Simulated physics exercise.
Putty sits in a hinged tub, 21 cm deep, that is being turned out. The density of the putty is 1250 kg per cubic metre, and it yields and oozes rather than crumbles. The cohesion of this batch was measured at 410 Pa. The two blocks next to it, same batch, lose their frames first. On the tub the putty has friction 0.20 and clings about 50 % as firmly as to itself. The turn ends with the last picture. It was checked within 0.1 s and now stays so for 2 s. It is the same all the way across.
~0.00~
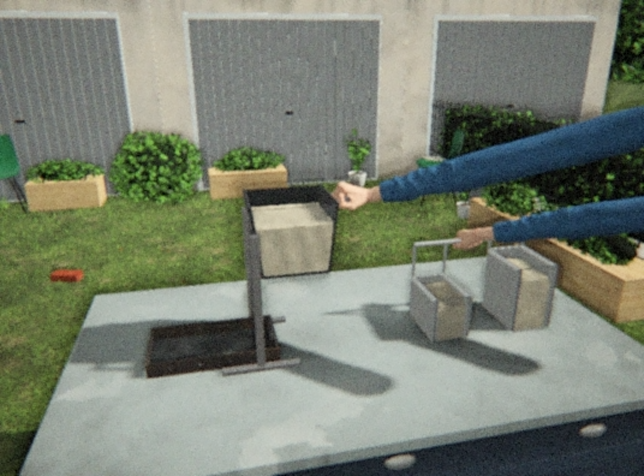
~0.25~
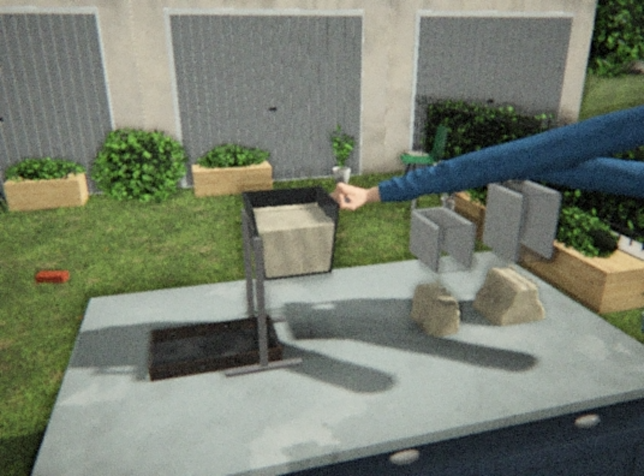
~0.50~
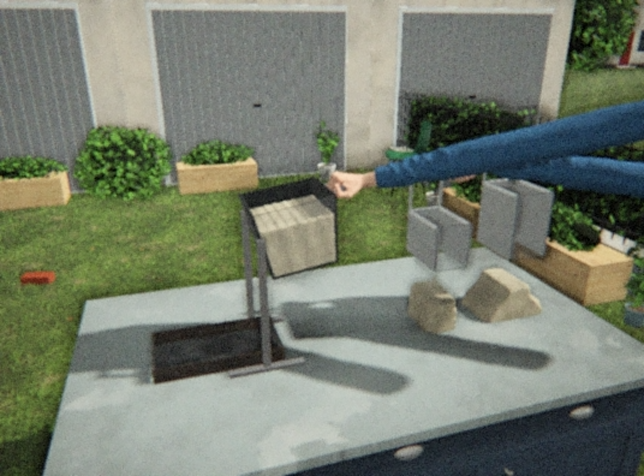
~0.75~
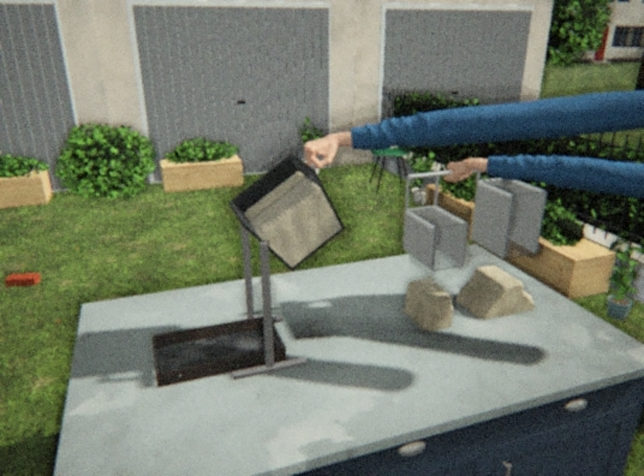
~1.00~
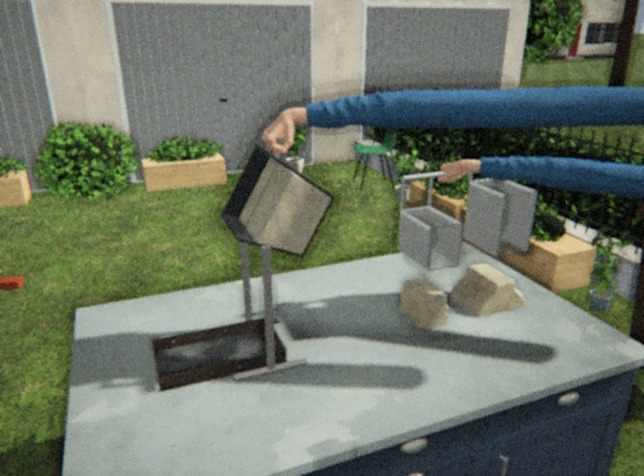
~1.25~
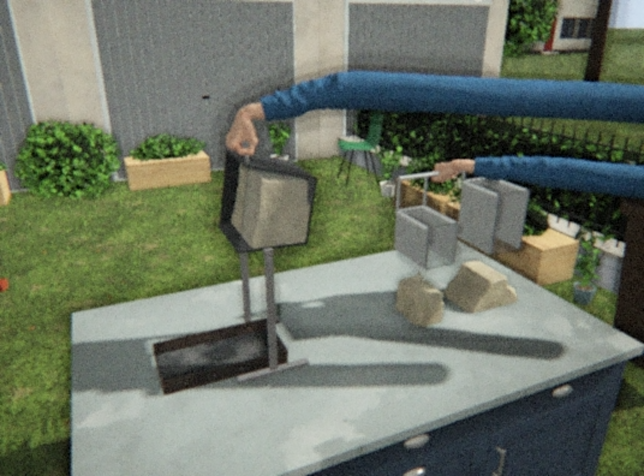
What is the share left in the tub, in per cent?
It comes to some 66 %.
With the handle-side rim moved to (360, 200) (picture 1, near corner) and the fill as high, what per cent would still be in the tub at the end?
In that case some 50 per cent.
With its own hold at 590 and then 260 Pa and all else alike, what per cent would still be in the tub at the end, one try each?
In that order: 100 %, 50 %.
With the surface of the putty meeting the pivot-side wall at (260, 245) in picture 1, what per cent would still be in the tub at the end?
It would be near 100 %.
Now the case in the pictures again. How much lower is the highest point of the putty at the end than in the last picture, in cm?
About 10 cm.
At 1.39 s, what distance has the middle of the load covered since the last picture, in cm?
About 4 cm.
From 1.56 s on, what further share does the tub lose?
Near 16 %.
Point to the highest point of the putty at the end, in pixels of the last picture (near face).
Near (271, 212).
By 1.39 s, the tub is at 81 degrees and holds 99 %.
By 1.56 s, the tub is at 81 degrees and holds 81 %.
By 1.73 s, the tub is at 81 degrees and holds 68 %.
By 1.90 s, the tub is at 81 degrees and holds 66 %.
By 3.25 s, at the end, the tub is at 81 degrees and holds 66 %.
